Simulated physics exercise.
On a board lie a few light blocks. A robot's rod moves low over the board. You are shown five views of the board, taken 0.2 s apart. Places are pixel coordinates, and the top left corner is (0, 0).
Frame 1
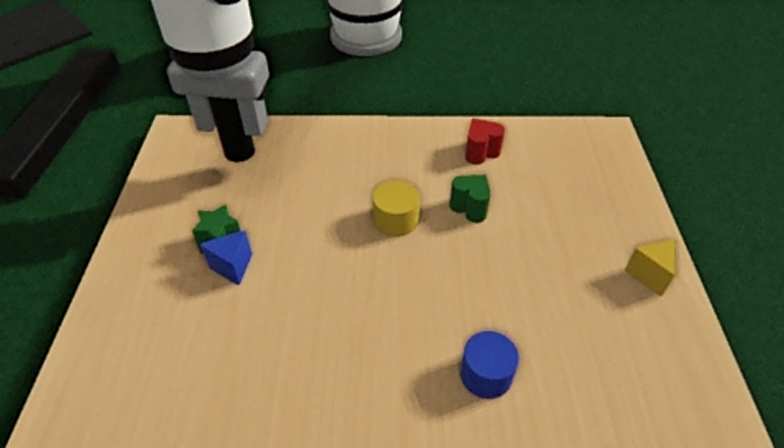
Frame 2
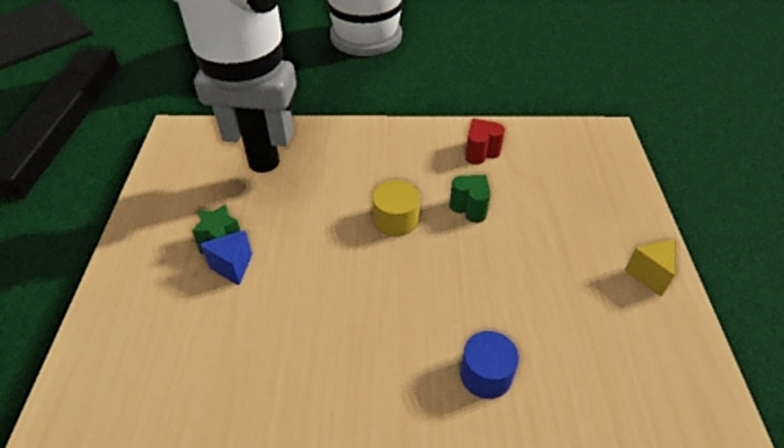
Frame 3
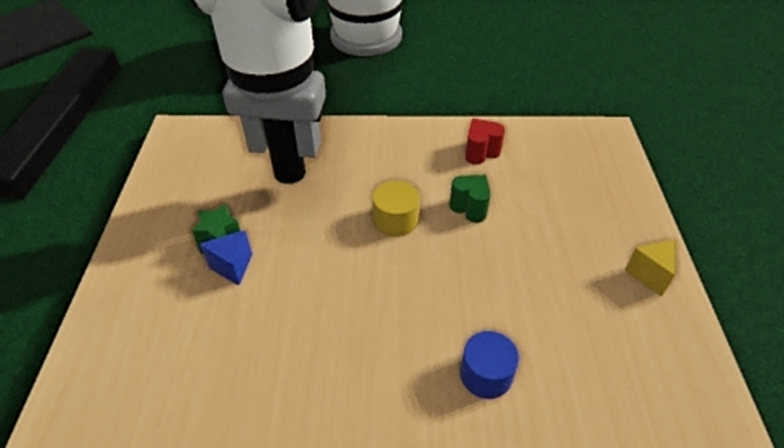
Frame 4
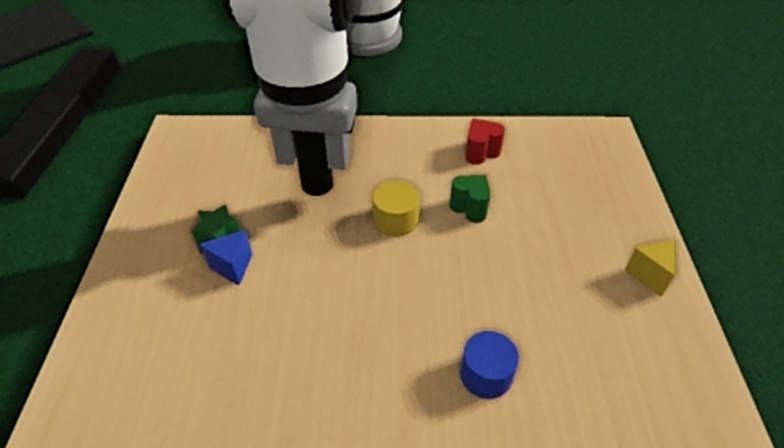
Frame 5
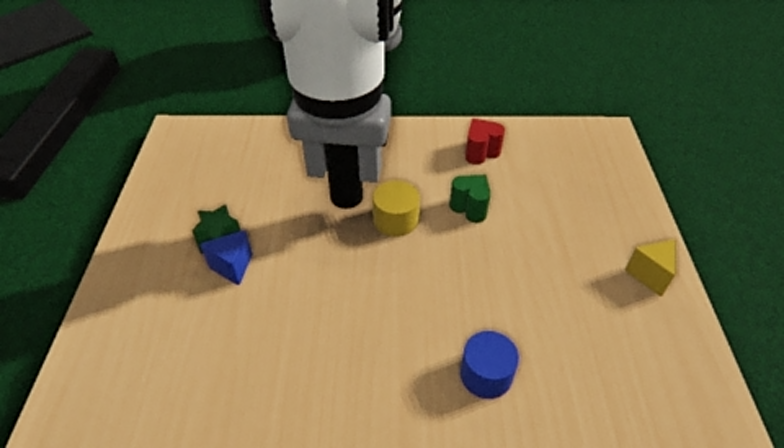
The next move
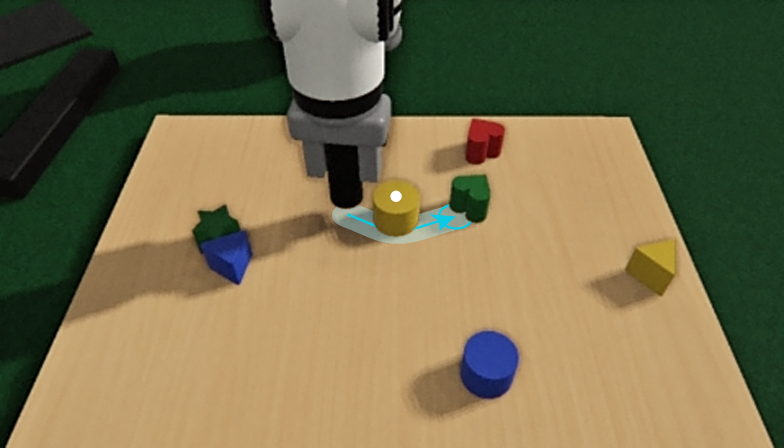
A robot arm slid its black rod low over the board, moving steadily right and slightly nearer the viewer until it was close beside the yellow cylinder, while all the coloured blocks stayed still.
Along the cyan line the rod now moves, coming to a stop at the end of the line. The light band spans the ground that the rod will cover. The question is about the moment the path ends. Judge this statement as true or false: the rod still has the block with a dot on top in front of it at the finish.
Answer: True.
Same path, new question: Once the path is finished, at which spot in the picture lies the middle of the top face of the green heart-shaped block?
If I read the scene right, the answer is (520, 167).
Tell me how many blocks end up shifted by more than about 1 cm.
Two will move.
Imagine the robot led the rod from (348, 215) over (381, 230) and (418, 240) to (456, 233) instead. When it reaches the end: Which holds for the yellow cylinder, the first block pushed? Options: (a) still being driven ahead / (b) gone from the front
The one that fits is a, still being driven ahead.
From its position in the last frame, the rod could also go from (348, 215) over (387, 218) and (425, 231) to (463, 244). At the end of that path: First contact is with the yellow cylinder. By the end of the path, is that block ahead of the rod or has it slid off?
Once the path is finished, the yellow cylinder still sits ahead of the rod.
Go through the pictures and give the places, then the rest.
In the first frame, rod's lower end at (240, 153); yellow cylinder at (396, 196); green heart-shaped block at (474, 185).
In the second frame, rod at (264, 163); blocks still.
In the third frame, rod at (290, 174); blocks still.
In the fourth frame, rod at (318, 185); blocks still.
In the fifth frame, rod at (347, 198); yellow cylinder at (396, 196); green heart-shaped block at (474, 185).
Drawn move, from (348, 215) by way of (382, 228) and (420, 227) to (456, 216); the dot is on the yellow cylinder.
What follows on the original path. One third of the way, rod at (382, 211); yellow cylinder at (422, 200).
Two thirds of the way, rod at (422, 210); yellow cylinder at (459, 193); green heart-shaped block at (488, 179), turned 15° clockwise.
At the end, rod at (458, 199); yellow cylinder at (493, 182); green heart-shaped block at (520, 167), turned 10° clockwise.
